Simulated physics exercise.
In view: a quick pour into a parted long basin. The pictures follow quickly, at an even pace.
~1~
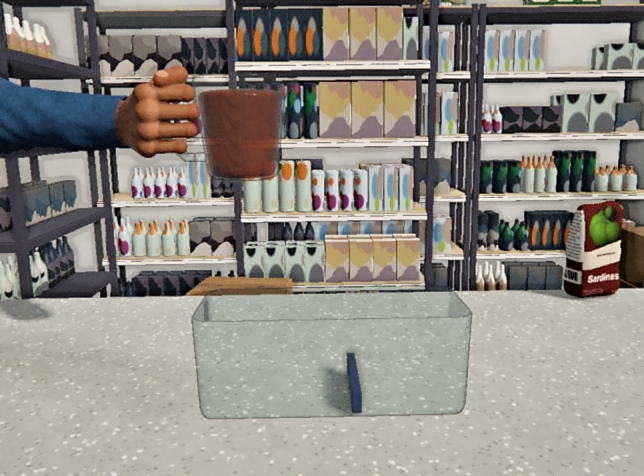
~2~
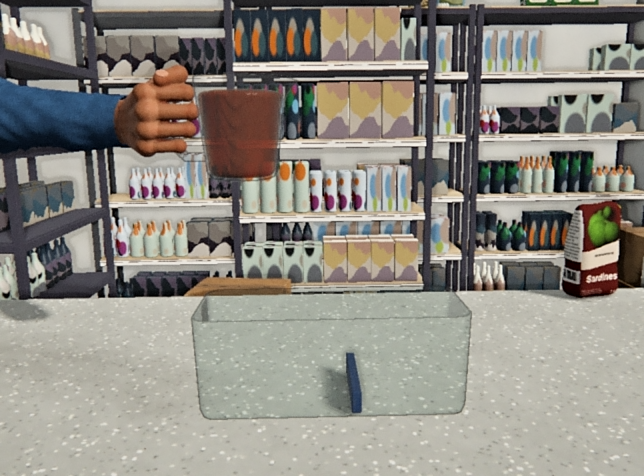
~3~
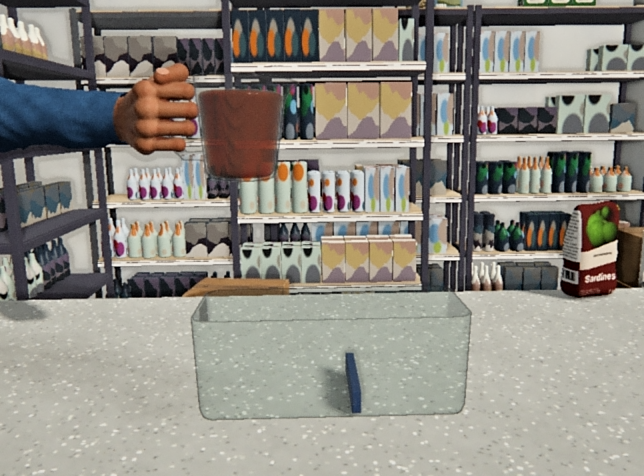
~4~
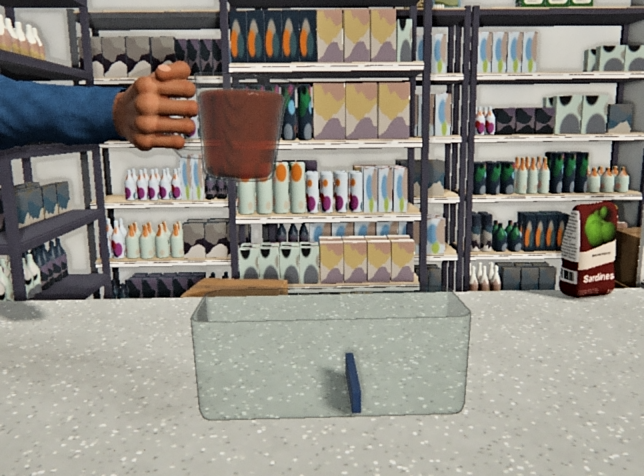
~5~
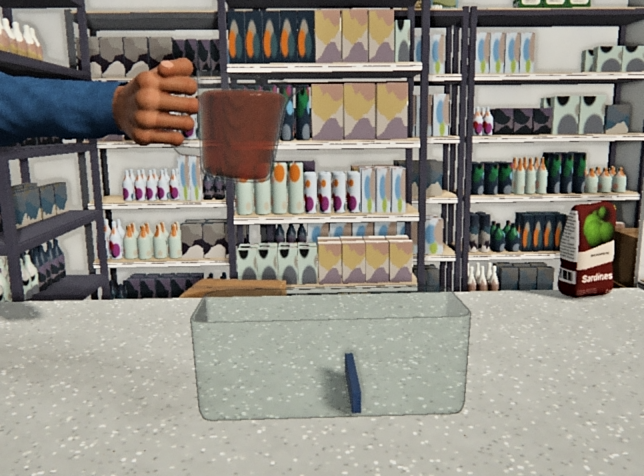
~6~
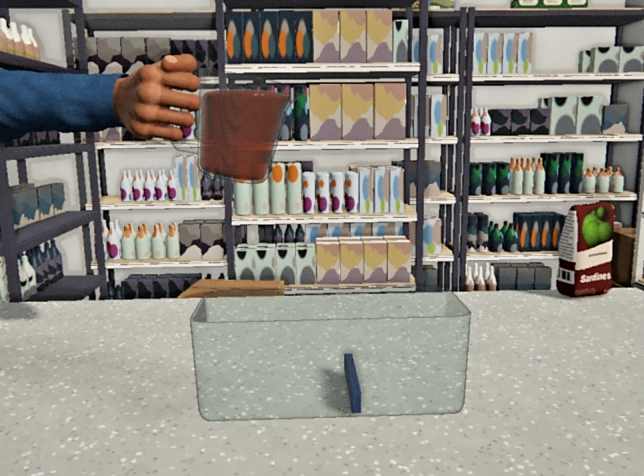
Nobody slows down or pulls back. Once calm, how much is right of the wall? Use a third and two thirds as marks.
The share right of the wall is over two thirds.
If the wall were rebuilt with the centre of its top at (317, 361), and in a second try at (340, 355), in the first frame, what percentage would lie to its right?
About 95 and 95 per cent.
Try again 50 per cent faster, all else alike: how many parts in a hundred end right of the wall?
About 80 per cent.
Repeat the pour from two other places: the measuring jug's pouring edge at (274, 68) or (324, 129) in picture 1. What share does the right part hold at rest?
First some 60, then 80 per cent.
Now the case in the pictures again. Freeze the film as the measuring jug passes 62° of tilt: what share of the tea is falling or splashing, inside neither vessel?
Roughly 20 in a hundred.
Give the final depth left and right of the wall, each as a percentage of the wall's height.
The left part 20 per cent, the right part 100.
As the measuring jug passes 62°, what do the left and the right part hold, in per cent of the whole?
Left: 0 %. Right: 0 %.
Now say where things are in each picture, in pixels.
In the first picture, tilt 0°; pouring edge (298, 79); surface from (199, 95) to (285, 93); the long basin's rim runs from (200, 306) to (461, 301); the wall's top is at (353, 372).
In the second picture, tilt 0°; pouring edge (298, 79); surface from (199, 95) to (284, 93).
In the third picture, tilt 2°; pouring edge (299, 81); surface from (199, 94) to (284, 94).
In the fourth picture, tilt 4°; pouring edge (301, 83); surface from (200, 93) to (285, 95).
In the fifth picture, tilt 7°; pouring edge (303, 87); surface from (202, 94) to (287, 96).
In the sixth picture, tilt 11°; pouring edge (305, 92); surface from (203, 95) to (291, 95).
A moment on, the measuring jug is tipped part way and 79 per cent is still to pour, 0 is left of the wall and 2 right of it.
Next, the measuring jug is tipped on its side and 31 per cent is still to pour, 2 is left of the wall and 38 right of it.
Then the measuring jug is tipped on its side and 5 per cent is still to pour, 9 is left of the wall and 78 right of it.
Later the measuring jug is tipped on its side and 1 per cent is still to pour, 16 is left of the wall and 81 right of it.
At rest 21 per cent lies left of the wall, 77 right of it and 2 outside.
